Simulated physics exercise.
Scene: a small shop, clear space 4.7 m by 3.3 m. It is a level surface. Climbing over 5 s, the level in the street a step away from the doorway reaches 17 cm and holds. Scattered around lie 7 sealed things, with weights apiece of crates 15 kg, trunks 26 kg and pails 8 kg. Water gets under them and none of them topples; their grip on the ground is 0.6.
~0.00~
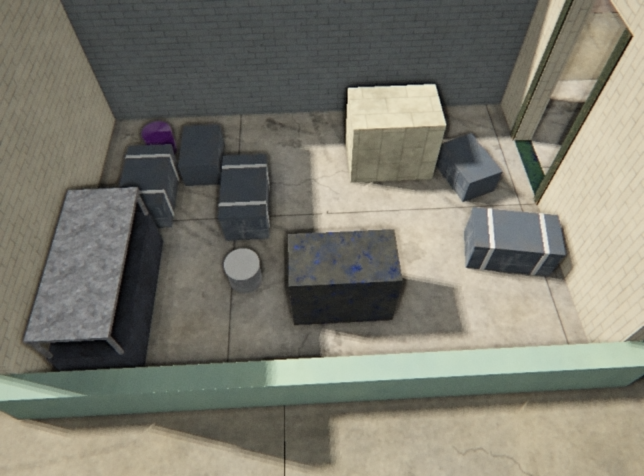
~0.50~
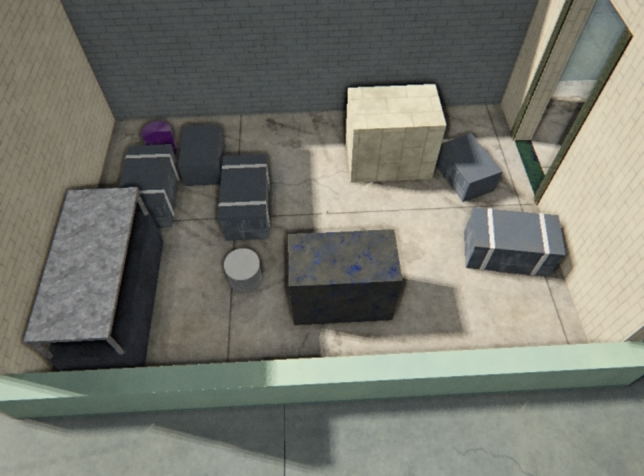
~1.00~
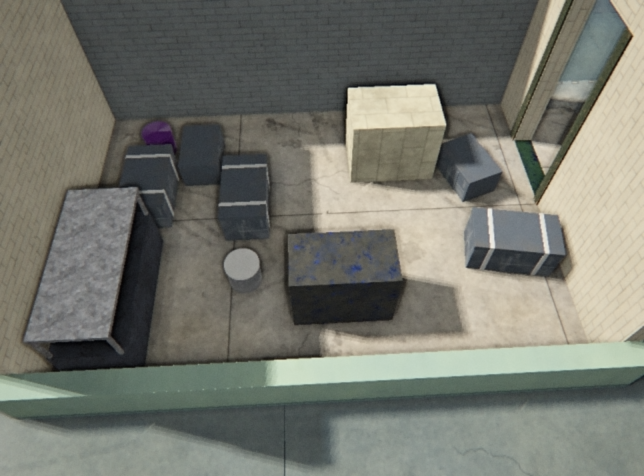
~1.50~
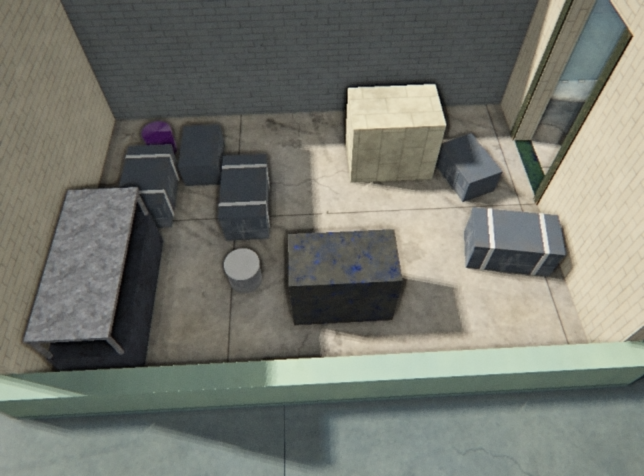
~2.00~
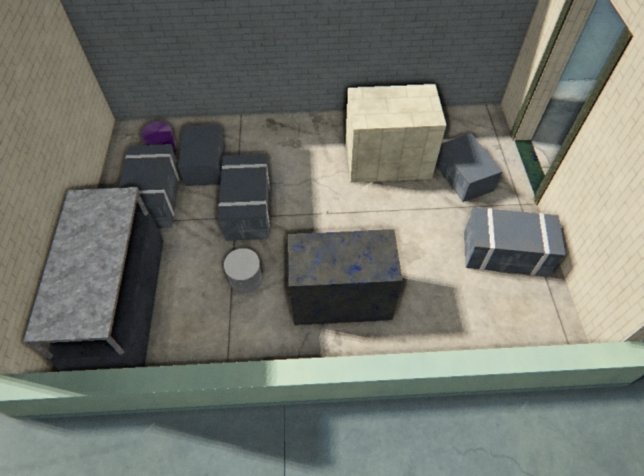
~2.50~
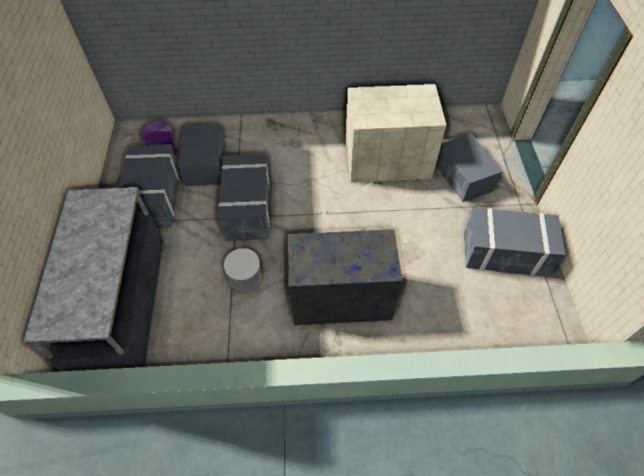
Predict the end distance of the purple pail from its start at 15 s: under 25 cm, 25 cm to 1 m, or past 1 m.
Close by.
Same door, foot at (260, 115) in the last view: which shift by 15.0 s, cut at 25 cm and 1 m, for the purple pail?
By then the purple pail has hardly changed position.
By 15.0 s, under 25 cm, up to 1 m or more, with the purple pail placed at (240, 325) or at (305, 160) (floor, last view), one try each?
No real movement, then no real movement.
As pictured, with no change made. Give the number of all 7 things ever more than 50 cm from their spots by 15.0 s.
Count: 1.
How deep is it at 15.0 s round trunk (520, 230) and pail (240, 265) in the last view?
Around 7 cm and 9 cm.
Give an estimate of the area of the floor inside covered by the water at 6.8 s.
Roughly 7.0 m2 of it is wet.
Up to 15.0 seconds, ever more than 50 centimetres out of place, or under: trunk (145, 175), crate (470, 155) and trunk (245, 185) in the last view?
Well, in sequence it's lower, greater, lower.
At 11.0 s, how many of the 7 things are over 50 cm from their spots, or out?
Tally: 1.
After 3.5 s the purple pail is near (156, 132), 0.0 m from its start, aground; 0 afloat.
After 6.8 s the purple pail is near (156, 132), 0.0 m from its start, aground; 0 afloat.
After 11.0 s the purple pail is near (156, 132), 0.0 m from its start, aground; 0 afloat.
After 15.0 s the purple pail is near (154, 130), 0.0 m from its start, aground; 4 afloat.
